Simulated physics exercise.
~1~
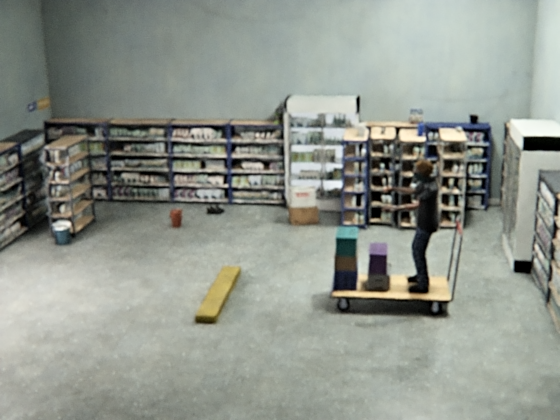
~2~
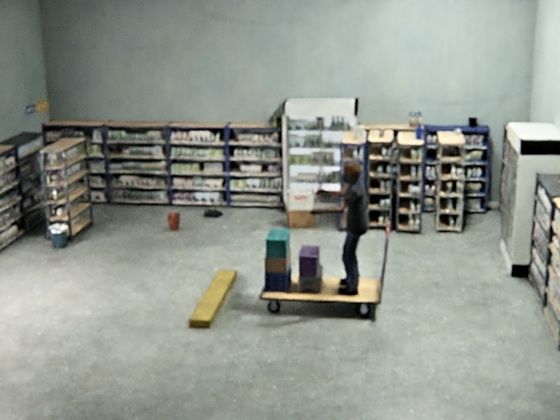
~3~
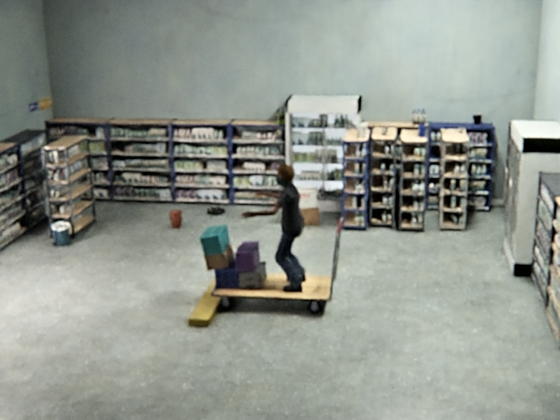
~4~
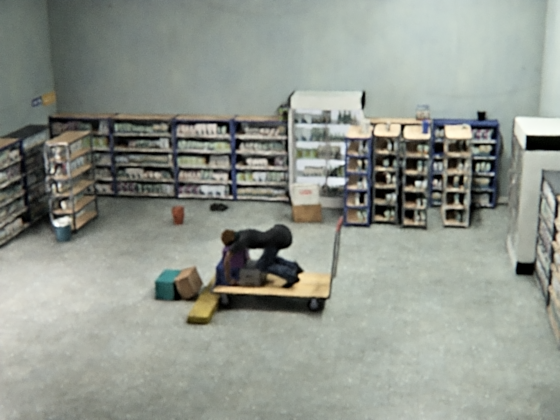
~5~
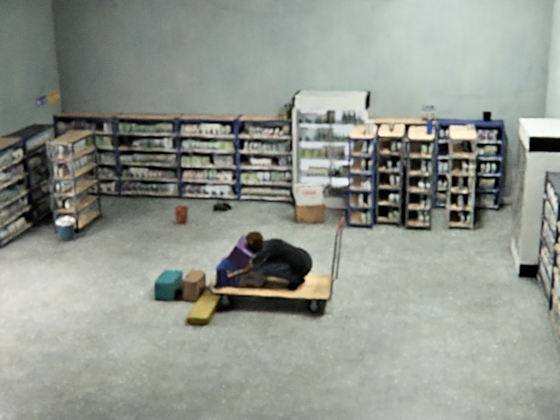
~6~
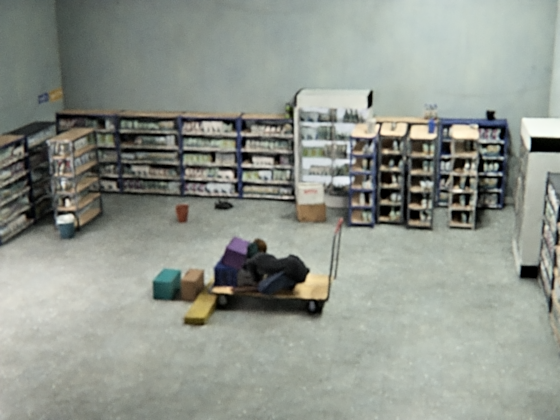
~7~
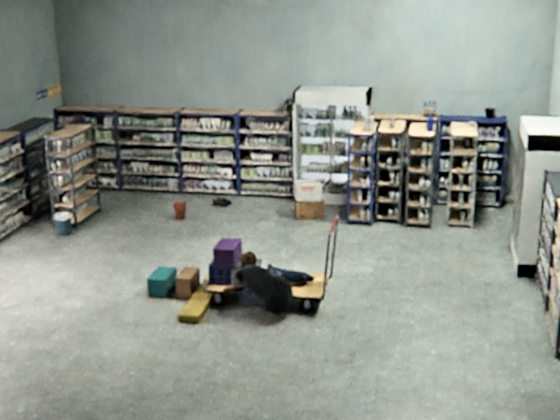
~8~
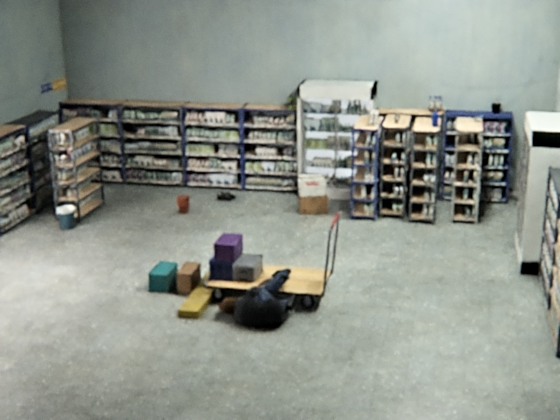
A flat cart carrying stacked boxes and a standing figure rolls left across a grey floor in a room lined with stocked shelves, heading for a low yellow kerb. It stops against the kerb, and the teal and brown boxes tip forward as the figure leans after them, arms reaching out. Those two boxes tumble over the front onto the floor, while the figure folds down onto the purple and grey boxes. The purple box tilts, then settles on top of the blue one. The figure slumps and slides off the near side, ending crumpled on the floor beside the cart, with the purple, blue and grey boxes still aboard.
